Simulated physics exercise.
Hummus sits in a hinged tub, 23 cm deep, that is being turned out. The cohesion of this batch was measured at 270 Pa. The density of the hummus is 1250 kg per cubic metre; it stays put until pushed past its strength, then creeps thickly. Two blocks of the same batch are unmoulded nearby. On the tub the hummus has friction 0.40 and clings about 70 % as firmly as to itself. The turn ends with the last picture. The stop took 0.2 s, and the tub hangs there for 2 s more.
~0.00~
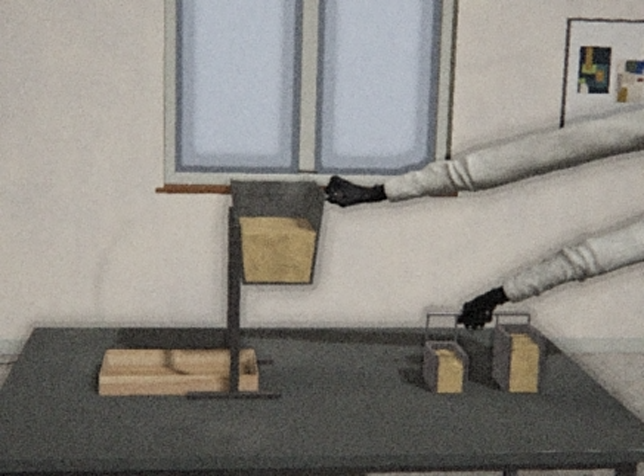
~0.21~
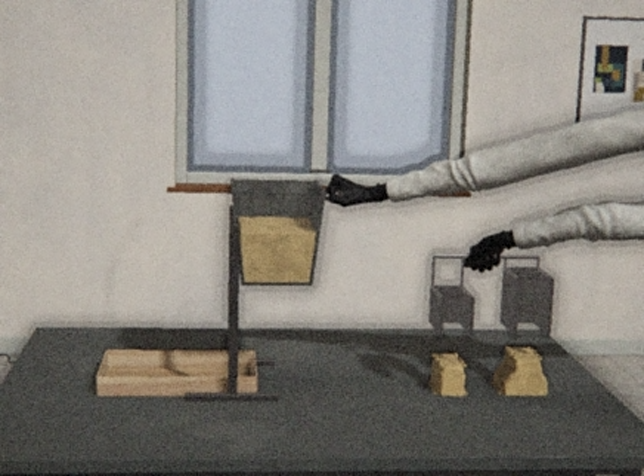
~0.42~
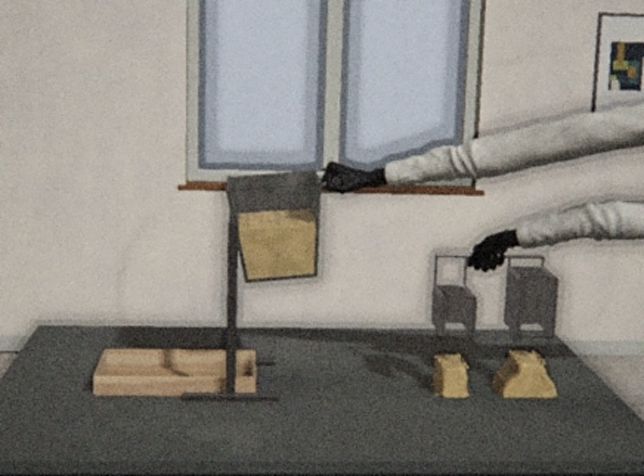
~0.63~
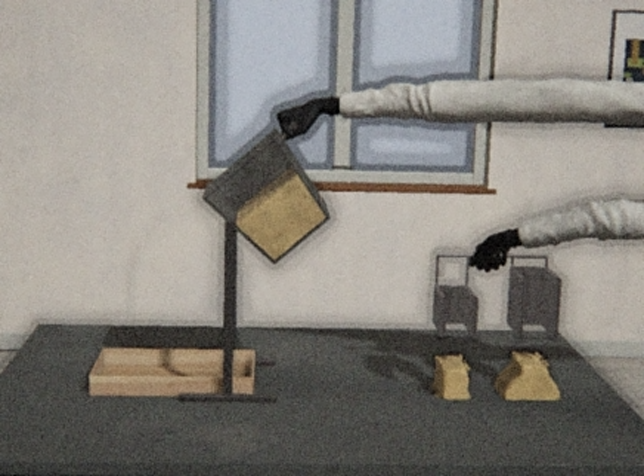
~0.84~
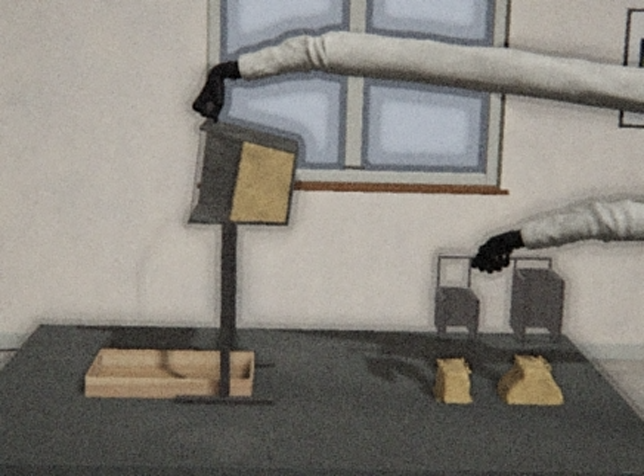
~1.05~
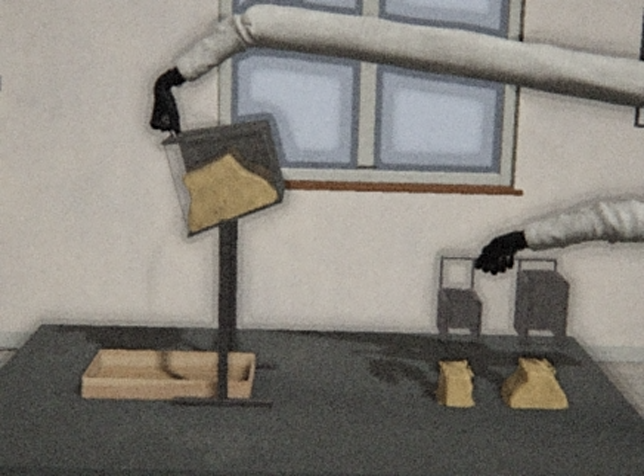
Two black-gloved, pale-sleeved arms reach in from the right over a dark grey table, seen from the front against a cream wall with a window and a framed picture. A grey see-through tub of tan hummus stands on a post behind a shallow wooden tray at left, with two small containers at right. The lower hand lifts these off two tan blocks, the larger slumping slightly, then the upper hand swings the tub over leftward, its hummus shifting inside, as the view drifts left.
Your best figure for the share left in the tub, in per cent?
The share left in the tub is near 0 %.
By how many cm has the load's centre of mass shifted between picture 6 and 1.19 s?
About 11 cm.
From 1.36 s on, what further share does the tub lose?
About 25 %.
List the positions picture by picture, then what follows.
Handle-side rim at (322, 194), tilt 0 degrees; crest of the hummus at (310, 233); block heights 8.3 cm, 13 cm (left to right), in the first frame.
Handle-side rim at (322, 194), tilt 0 degrees; crest of the hummus at (310, 233); block heights 8.1 cm, 9.9 cm (left to right), in the second frame.
Handle-side rim at (317, 183), tilt 6 degrees; crest of the hummus at (311, 224); block heights 8.0 cm, 9.0 cm (left to right), in the third frame.
Handle-side rim at (274, 139), tilt 41 degrees; crest of the hummus at (295, 178); block heights 8.0 cm, 9.0 cm (left to right), in the fourth frame.
Handle-side rim at (200, 130), tilt 84 degrees; crest of the hummus at (243, 145); block heights 8.0 cm, 9.0 cm (left to right), in the fifth frame.
Handle-side rim at (163, 146), tilt 106 degrees; crest of the hummus at (225, 158); block heights 8.0 cm, 9.0 cm (left to right), in the sixth frame.
After 1.19 s, the tub is at 106 degrees and holds 55 %.
After 1.36 s, the tub is at 106 degrees and holds 26 %.
After 1.53 s, the tub is at 106 degrees and holds 3 %.
After 1.70 s, the tub is at 106 degrees and holds 0 %.
After 3.05 s, the tub is at 106 degrees and holds 0 %.
